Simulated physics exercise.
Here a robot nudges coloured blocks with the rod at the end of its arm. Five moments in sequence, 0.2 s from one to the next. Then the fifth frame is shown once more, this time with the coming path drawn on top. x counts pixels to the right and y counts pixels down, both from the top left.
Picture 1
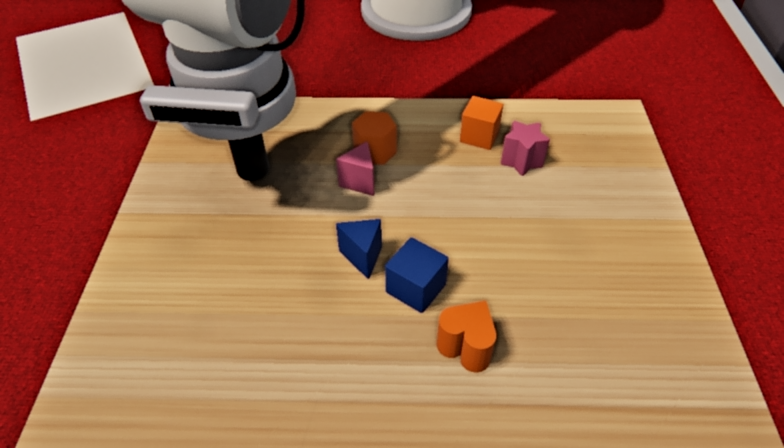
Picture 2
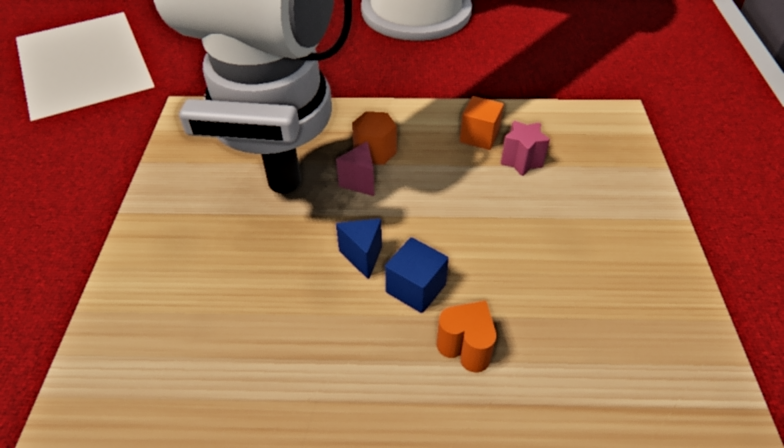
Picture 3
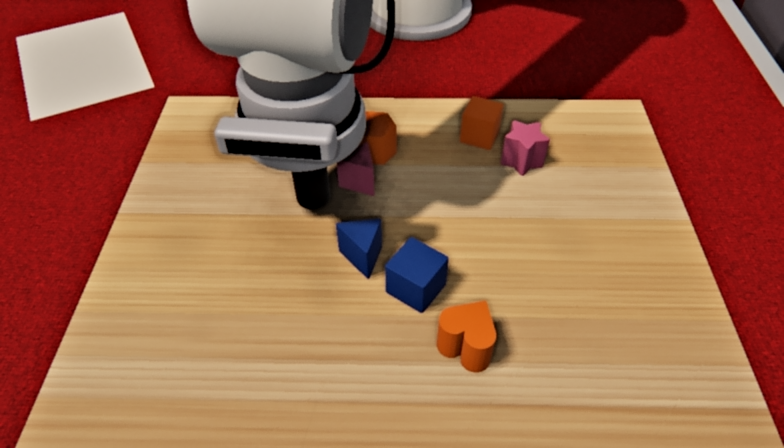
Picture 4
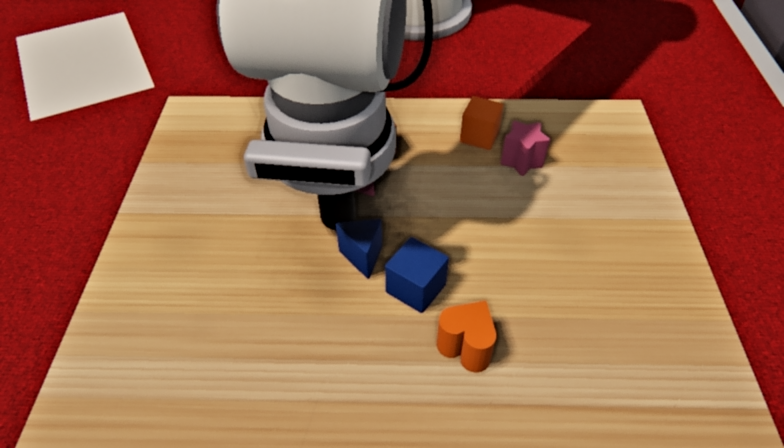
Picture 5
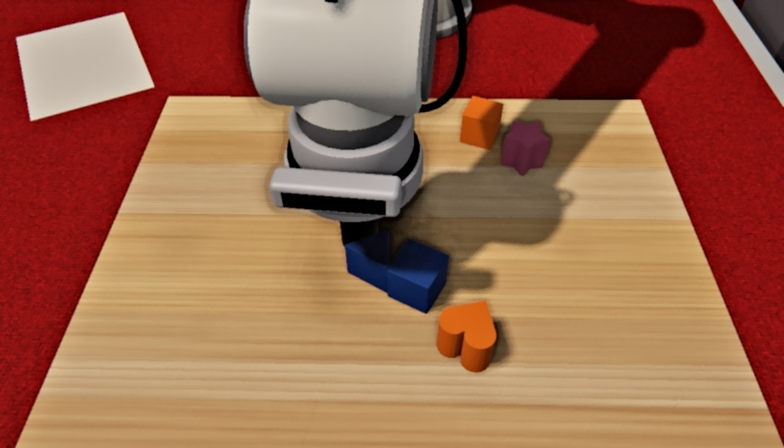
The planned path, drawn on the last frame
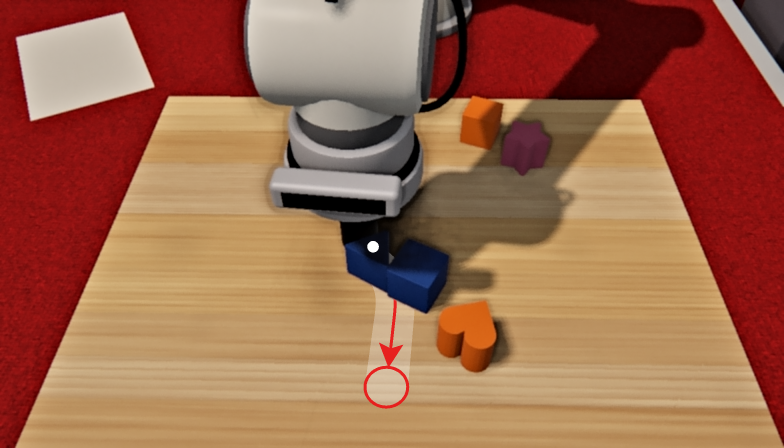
A robot arm moves down and right across the board and nudges the blue triangular block.
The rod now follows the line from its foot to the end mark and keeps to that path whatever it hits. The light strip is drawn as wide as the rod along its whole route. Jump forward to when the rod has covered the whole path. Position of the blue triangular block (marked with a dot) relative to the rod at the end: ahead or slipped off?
By then it is in front of the rod.
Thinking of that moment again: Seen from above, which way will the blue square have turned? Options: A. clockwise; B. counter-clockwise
Letter B.
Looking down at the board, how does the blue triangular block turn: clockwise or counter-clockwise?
Clockwise rotation.
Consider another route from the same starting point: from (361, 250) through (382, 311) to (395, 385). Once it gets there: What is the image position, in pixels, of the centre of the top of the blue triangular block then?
The centre of its top face lies at (428, 385).
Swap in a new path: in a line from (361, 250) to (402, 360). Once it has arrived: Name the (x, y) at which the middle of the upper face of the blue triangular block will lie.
Top centre: (425, 366).
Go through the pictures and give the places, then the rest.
Tip of the rod at (254, 171), middles of tops, blue triangular block at (361, 231), blue square at (417, 261), orange heart block at (470, 323), in the first picture.
Rod at (285, 183), nothing pushed, in the second picture.
Rod at (314, 199), nothing pushed, in the third picture.
Rod at (338, 219), nothing pushed, in the fourth picture.
Rod at (360, 242), blue triangular block at (373, 247), blue square at (418, 262), orange heart block at (470, 323), in the fifth picture.
The line goes from (361, 250) through (392, 284) and (393, 332) to (386, 387); the dot is on the blue triangular block.
On the path given first. One third of the way, rod at (392, 276); blue triangular block at (387, 288), turned 20° clockwise; blue square at (435, 275), turned 25° anticlockwise.
Two thirds of the way, rod at (392, 325); blue triangular block at (378, 339), turned 50° clockwise; blue square at (440, 277), turned 25° anticlockwise.
At the end, rod at (386, 379); blue triangular block at (364, 396), turned 65° clockwise; blue square at (440, 277), turned 25° anticlockwise; orange heart block unmoved.
